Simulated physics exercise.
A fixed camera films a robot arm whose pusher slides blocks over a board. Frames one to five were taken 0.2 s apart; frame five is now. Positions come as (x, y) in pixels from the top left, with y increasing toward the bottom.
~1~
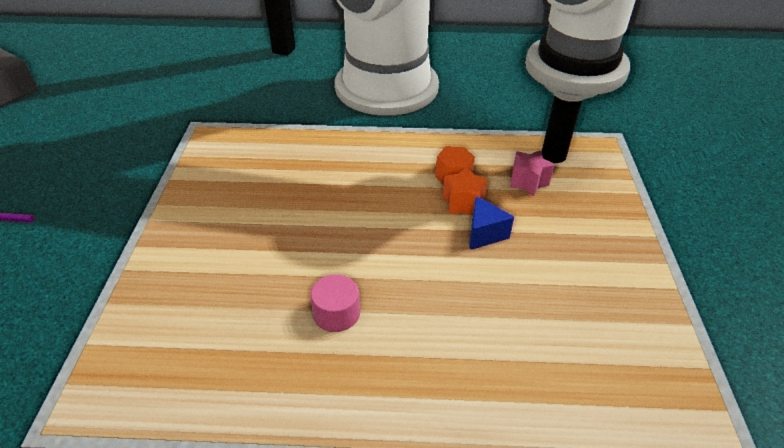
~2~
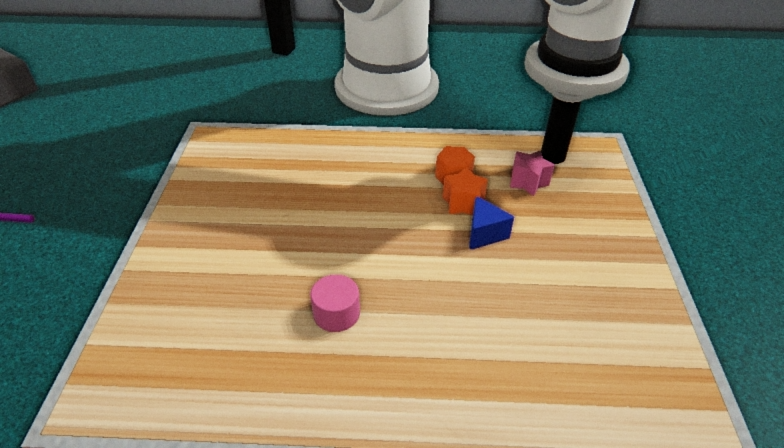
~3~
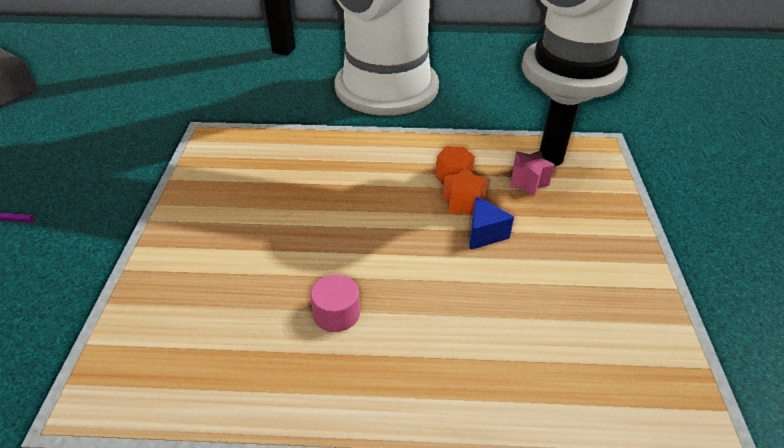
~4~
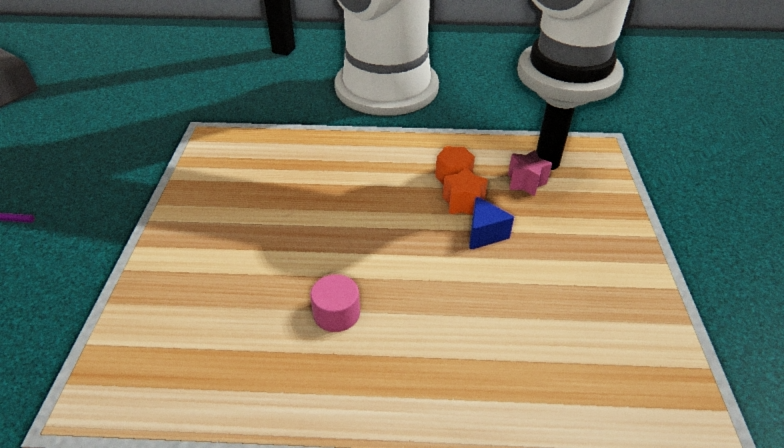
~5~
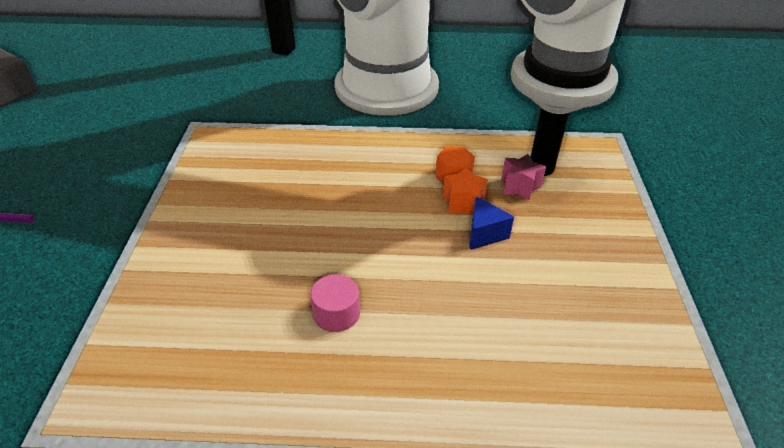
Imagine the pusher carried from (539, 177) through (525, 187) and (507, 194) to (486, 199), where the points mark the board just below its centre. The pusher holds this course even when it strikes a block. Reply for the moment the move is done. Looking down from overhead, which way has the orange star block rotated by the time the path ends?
Watching from overhead, you'd notice the orange star block rotating clockwise.
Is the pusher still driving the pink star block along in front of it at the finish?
My answer is yes.
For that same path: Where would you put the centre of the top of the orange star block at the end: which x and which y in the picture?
Located at (436, 187).
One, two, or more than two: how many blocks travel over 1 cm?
Answer: 2.
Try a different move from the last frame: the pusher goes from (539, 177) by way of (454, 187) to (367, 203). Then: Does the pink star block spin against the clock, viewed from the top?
I expect so.
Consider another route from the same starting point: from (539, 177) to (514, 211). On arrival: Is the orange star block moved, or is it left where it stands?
Shifted out of place.
What follows on the original path. Halfway along, pusher at (518, 182); pink star block at (500, 180).
At the end, pusher at (488, 190); orange hexagonal block not moved; orange star block at (436, 187), turned 35° clockwise; blue triangular piece at (487, 216), turned 15° anticlockwise; pink star block at (472, 191), turned 15° anticlockwise.
